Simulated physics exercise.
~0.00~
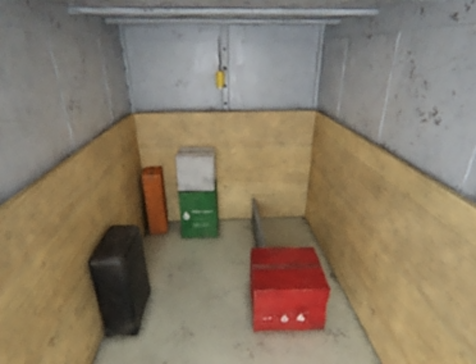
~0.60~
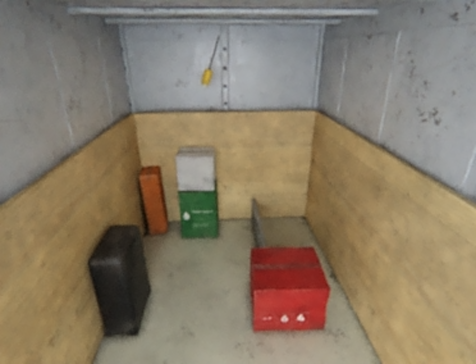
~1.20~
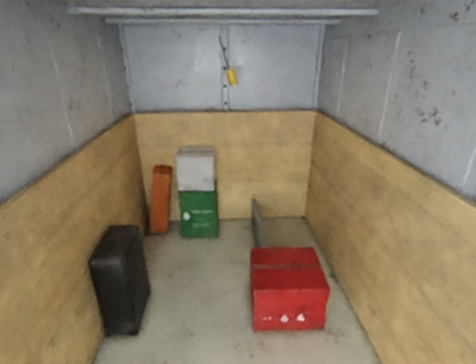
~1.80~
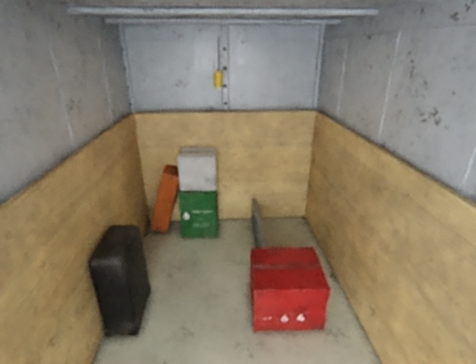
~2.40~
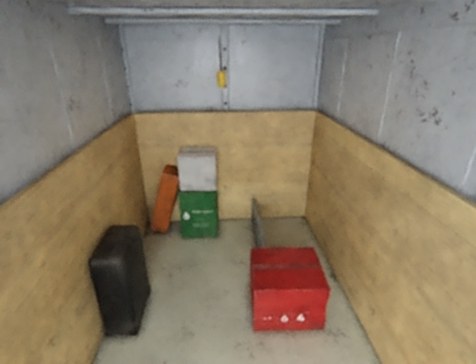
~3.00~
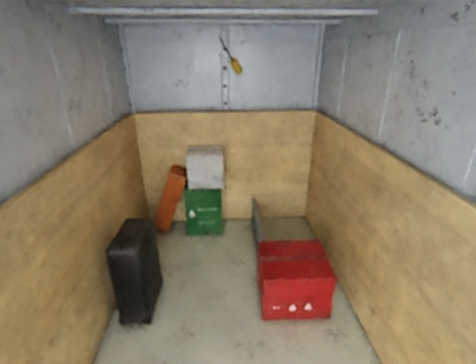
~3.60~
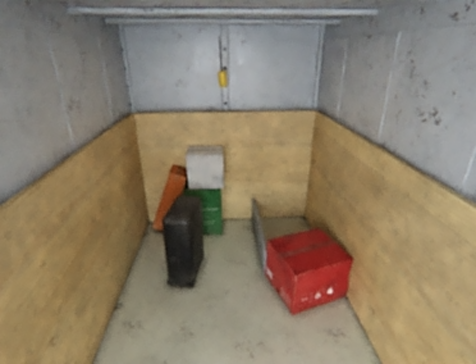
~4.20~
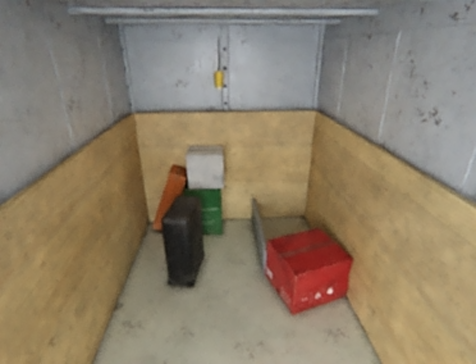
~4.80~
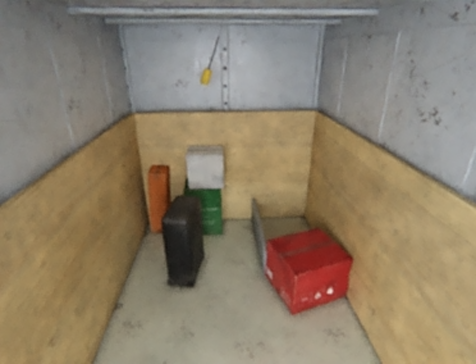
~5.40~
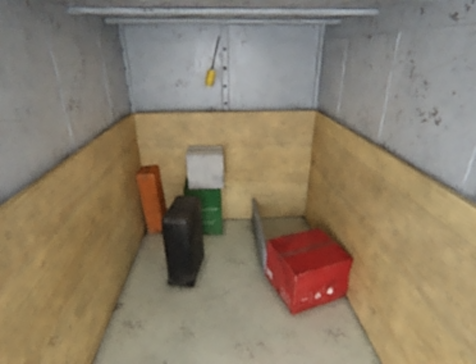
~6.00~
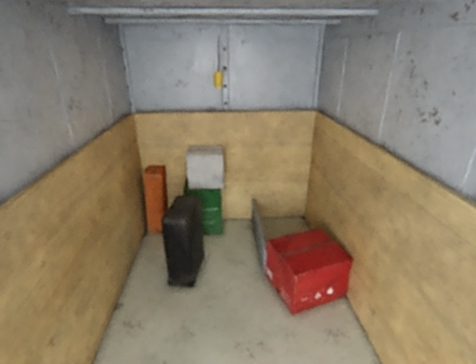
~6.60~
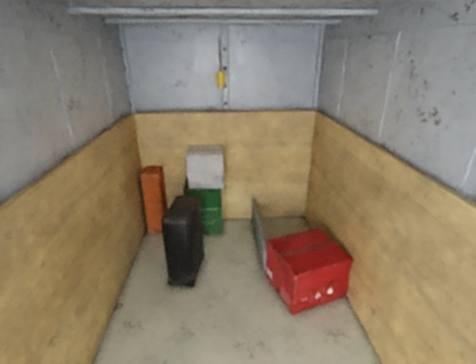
A big red box sits at the right of a van's load bay, seen from the rear towards the bulkhead, with a black case standing at the left. At the back, a white box rests on a green one beside an upright orange box, and a yellow lamp swings above. First the orange box tips right and leans towards the stack. Then the black case and red box slide forwards and right, the red one turning, while the white box shifts slightly right. The orange box swings back upright, and everything but the lamp stays still, the case now before the green box.
